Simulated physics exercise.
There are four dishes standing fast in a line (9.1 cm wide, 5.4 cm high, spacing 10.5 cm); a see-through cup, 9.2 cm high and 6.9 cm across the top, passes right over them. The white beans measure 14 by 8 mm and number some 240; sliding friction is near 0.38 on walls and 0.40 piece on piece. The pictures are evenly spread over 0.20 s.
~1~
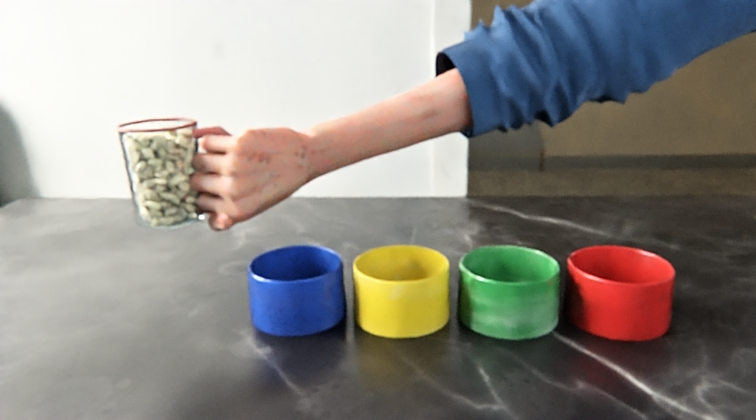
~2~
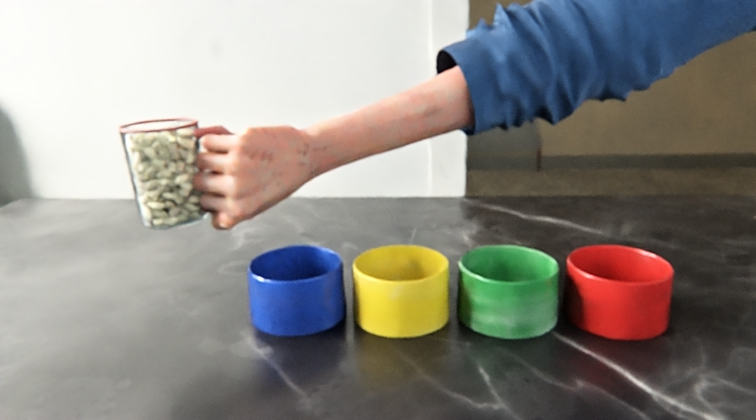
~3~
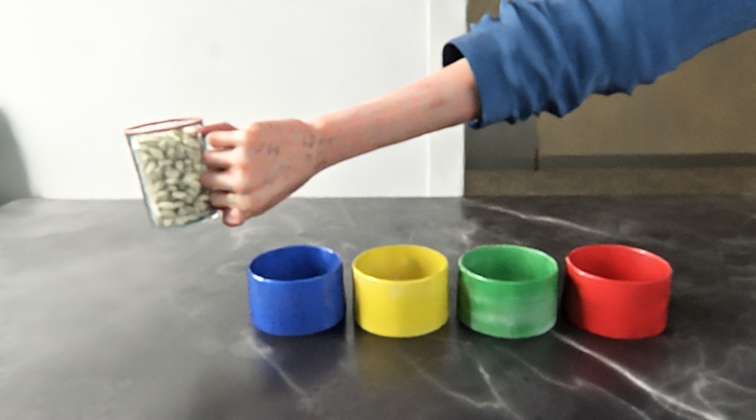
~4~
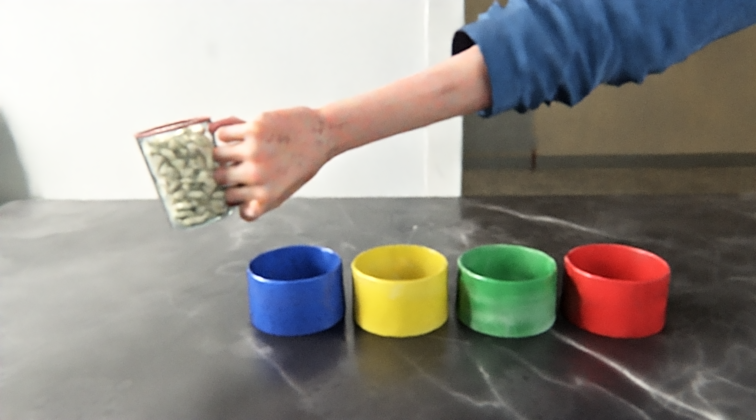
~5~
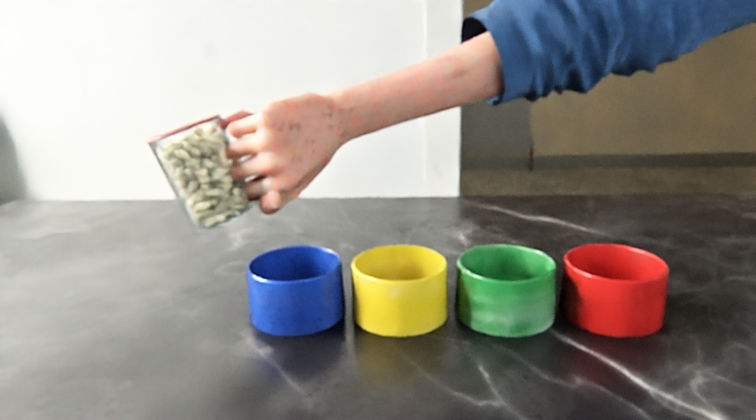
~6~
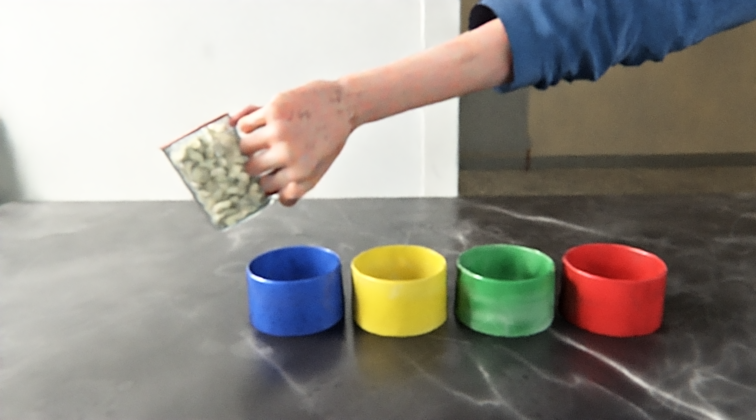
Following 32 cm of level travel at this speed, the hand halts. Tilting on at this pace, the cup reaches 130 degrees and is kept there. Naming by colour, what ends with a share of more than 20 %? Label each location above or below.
Labels - red: Below, blue: Below, green: Below, yellow: Above, counter: Above.
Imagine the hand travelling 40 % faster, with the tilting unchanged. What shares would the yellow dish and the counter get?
Shares: Yellow 50, counter 40.
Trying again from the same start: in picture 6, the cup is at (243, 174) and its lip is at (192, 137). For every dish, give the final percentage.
Kept per dish: Red = 0, blue = 0, green = 0, yellow = 60.
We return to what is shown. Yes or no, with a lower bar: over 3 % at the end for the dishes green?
Green - it holds.
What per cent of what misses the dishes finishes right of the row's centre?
The answer is some 40 per cent.
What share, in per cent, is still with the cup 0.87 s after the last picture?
My guess is near 5 per cent.
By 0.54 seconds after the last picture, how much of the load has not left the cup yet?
That would be some 75 per cent.
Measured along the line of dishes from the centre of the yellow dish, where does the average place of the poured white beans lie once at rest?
Some 2 centimetres out on the right-hand side of that dish.
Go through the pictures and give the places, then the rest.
In the first frame, cup at (165, 173), tilt 0 degrees, lip at (123, 125), moved 0.0 cm; middle of the pieces at (166, 172); blue dish at (296, 263); yellow dish at (401, 263); green dish at (509, 264); red dish at (620, 265).
In the second frame, cup at (167, 173), tilt 1 degrees, lip at (124, 126), moved 0.3 cm; middle of the pieces at (169, 172).
In the third frame, cup at (175, 173), tilt 5 degrees, lip at (129, 129), moved 1.1 cm; middle of the pieces at (177, 172).
In the fourth frame, cup at (188, 173), tilt 11 degrees, lip at (139, 134), moved 2.4 cm; middle of the pieces at (190, 172).
In the fifth frame, cup at (204, 173), tilt 18 degrees, lip at (152, 140), moved 4.0 cm; middle of the pieces at (206, 172).
In the sixth frame, cup at (220, 174), tilt 25 degrees, lip at (165, 147), moved 5.6 cm; middle of the pieces at (222, 172); blue dish at (294, 264); yellow dish at (399, 263); green dish at (505, 263); red dish at (614, 262).
Then, 0.32 s after the last picture, tilt 82 degrees; cup holds 100 %.
Then, 0.54 s after the last picture, tilt 121 degrees; cup holds 75 %, blue 5 %, yellow 15 %.
Then, 0.87 s after the last picture, tilt 130 degrees; cup holds 5 %, blue 5 %, green 10 %, yellow 50 %.
In the end, red 0 %, blue 5 %, green 10 %, yellow 50 %, counter 35 %.
